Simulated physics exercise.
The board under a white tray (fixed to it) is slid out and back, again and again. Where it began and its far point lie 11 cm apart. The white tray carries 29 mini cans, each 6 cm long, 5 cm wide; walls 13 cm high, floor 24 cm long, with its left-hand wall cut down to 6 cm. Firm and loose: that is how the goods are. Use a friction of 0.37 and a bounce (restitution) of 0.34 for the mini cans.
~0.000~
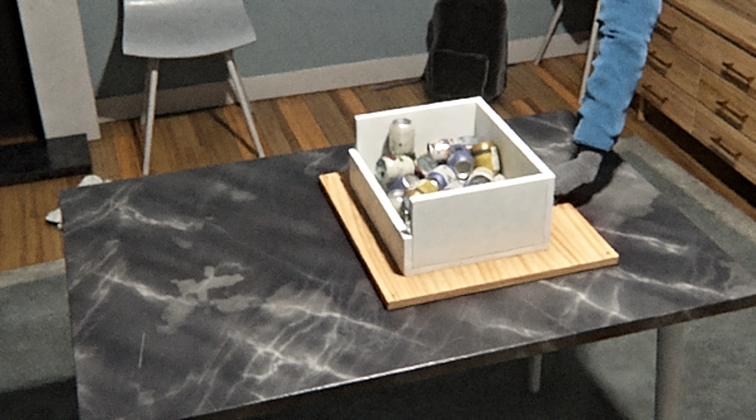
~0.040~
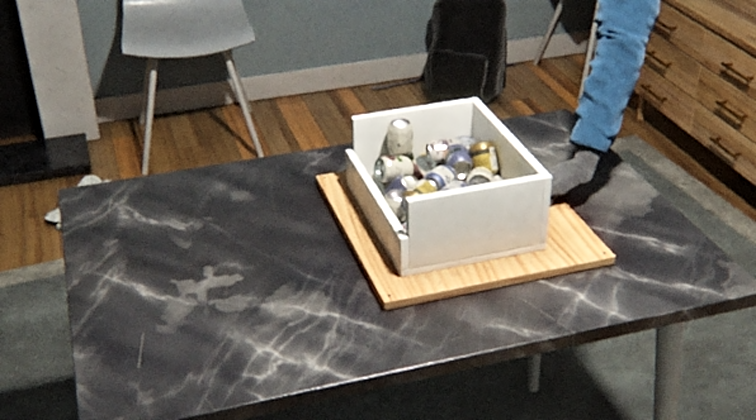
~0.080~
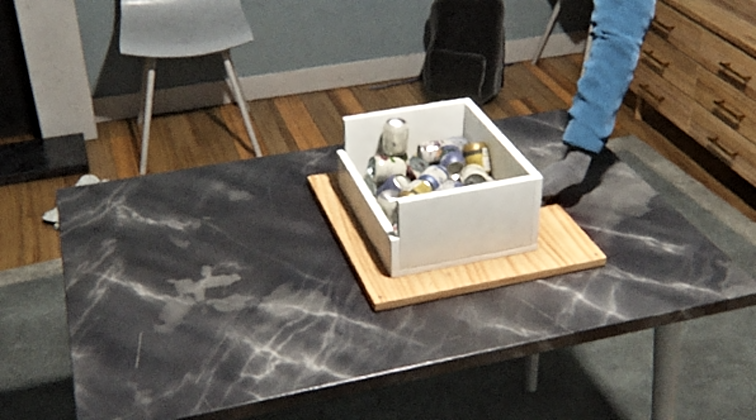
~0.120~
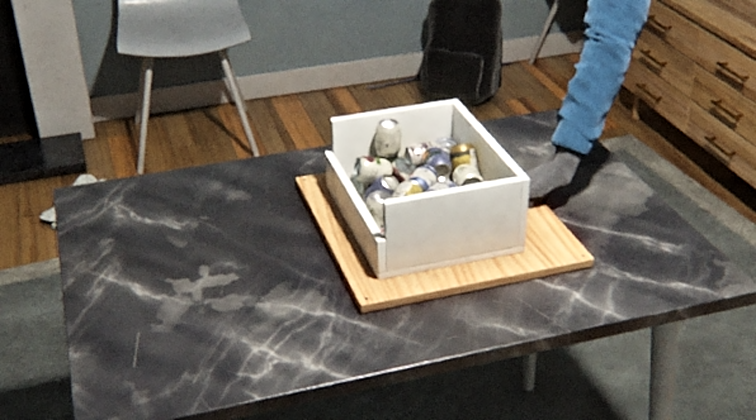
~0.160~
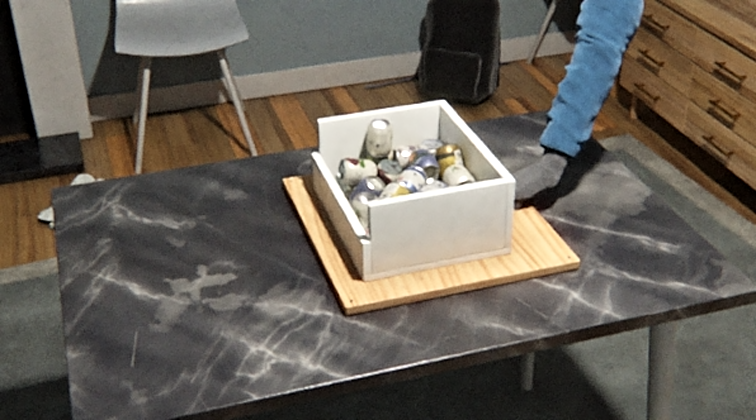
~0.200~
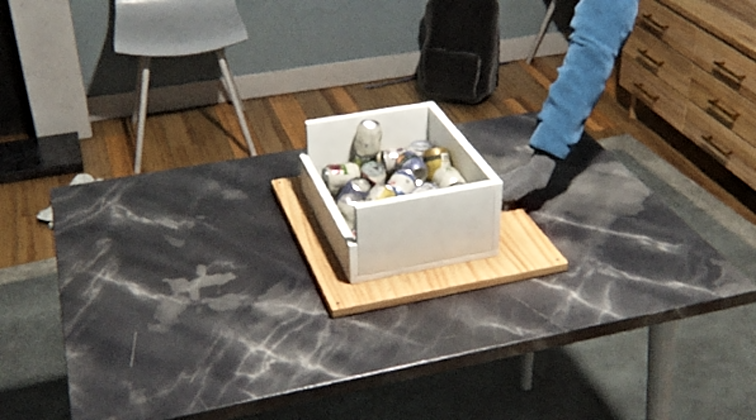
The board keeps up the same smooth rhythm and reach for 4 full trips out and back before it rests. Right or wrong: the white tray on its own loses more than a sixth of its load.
Wrong, it loses less than a sixth.
After 0.64 s, white tray 28 in, 1 out.
After 1.19 s, white tray 28 in, 1 out.
After 1.96 s, white tray 28 in, 1 out.
Outcome (at 2.94 s), white tray 28 in, 1 out. Asked share, 1 of 29, 3 per cent.
